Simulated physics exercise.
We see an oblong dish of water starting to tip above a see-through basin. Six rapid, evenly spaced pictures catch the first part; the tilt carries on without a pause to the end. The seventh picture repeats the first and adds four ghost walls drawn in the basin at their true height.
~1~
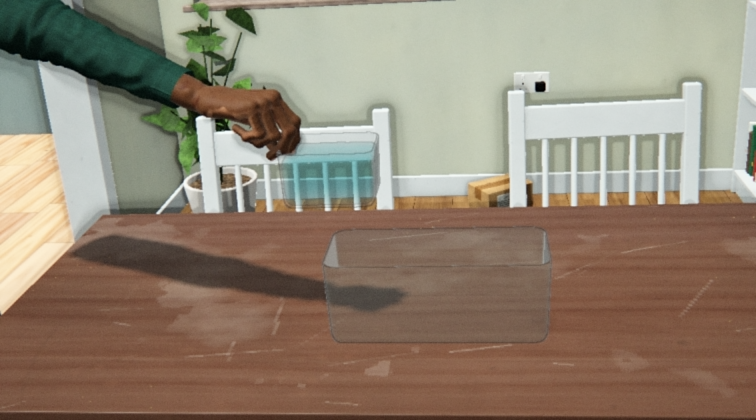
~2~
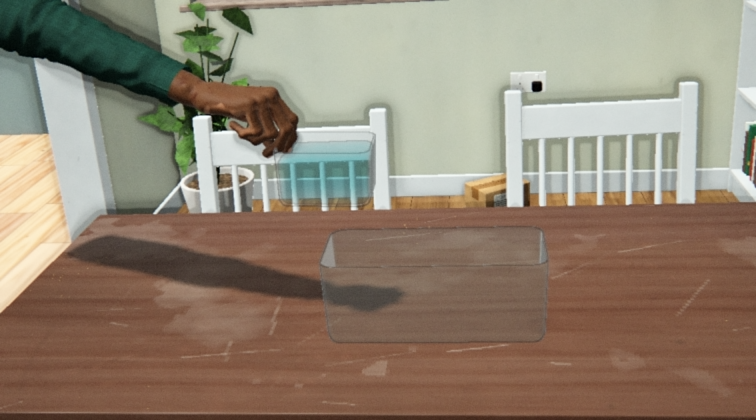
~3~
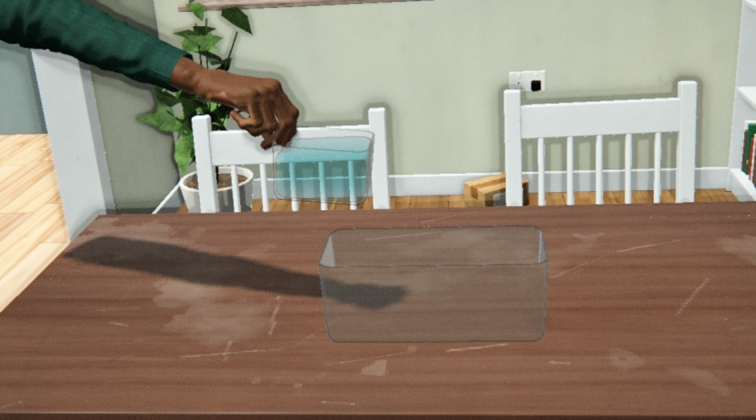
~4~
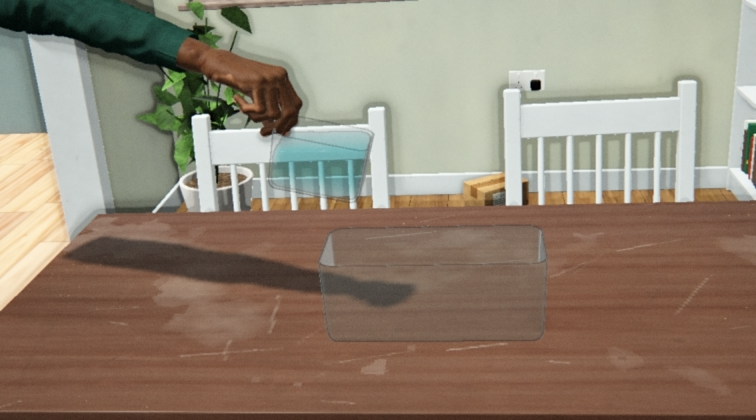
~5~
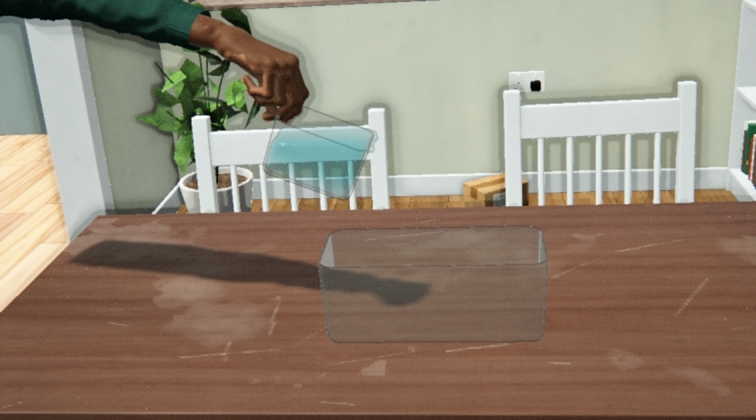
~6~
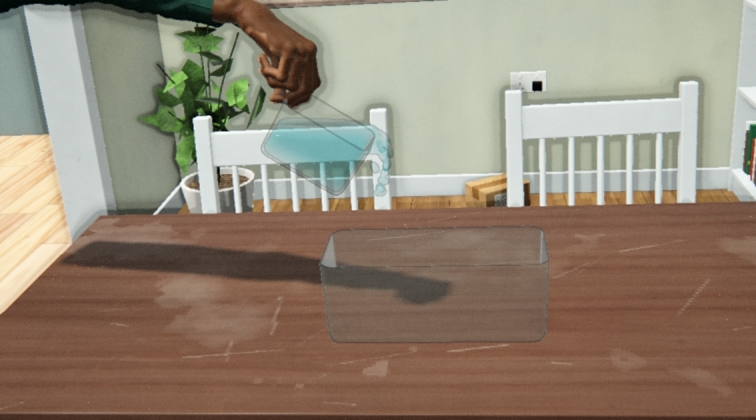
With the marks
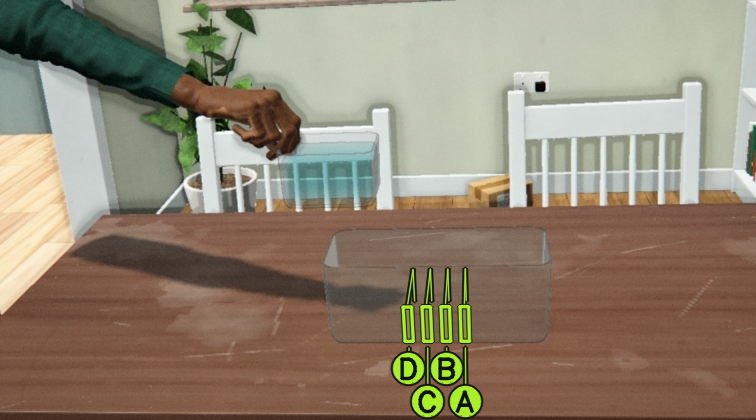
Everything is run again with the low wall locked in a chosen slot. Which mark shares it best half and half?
Use position A.
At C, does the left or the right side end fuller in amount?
The right side.
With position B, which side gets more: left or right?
The right side.
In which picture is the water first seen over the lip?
In picture 5.
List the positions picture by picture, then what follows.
Upright, lip at (374, 142); basin from (332, 340) to (548, 339); nothing has left yet, in the first frame.
Upright, lip at (371, 141); nothing has left yet, in the second frame.
Tipped about 6°, lip at (370, 141); nothing has left yet, in the third frame.
Tipped about 13°, lip at (370, 140); nothing has left yet, in the fourth frame.
Tipped about 23°, lip at (370, 141); water is over the lip, down to (374, 145), in the fifth frame.
Tipped about 34°, lip at (371, 142); water is over the lip, down to (385, 188), in the sixth frame.
On the marked copy, A at (465, 347); B at (446, 347); C at (427, 347); D at (409, 347).
With A, about 45 % ends left of the wall and 52 % right of it; 4 % is lost outside.
With B, about 18 % ends left of the wall and 80 % right of it; 3 % is lost outside.
With C, about 5 % ends left of the wall and 92 % right of it; 3 % is lost outside.
With D, about 4 % ends left of the wall and 93 % right of it; 3 % is lost outside.
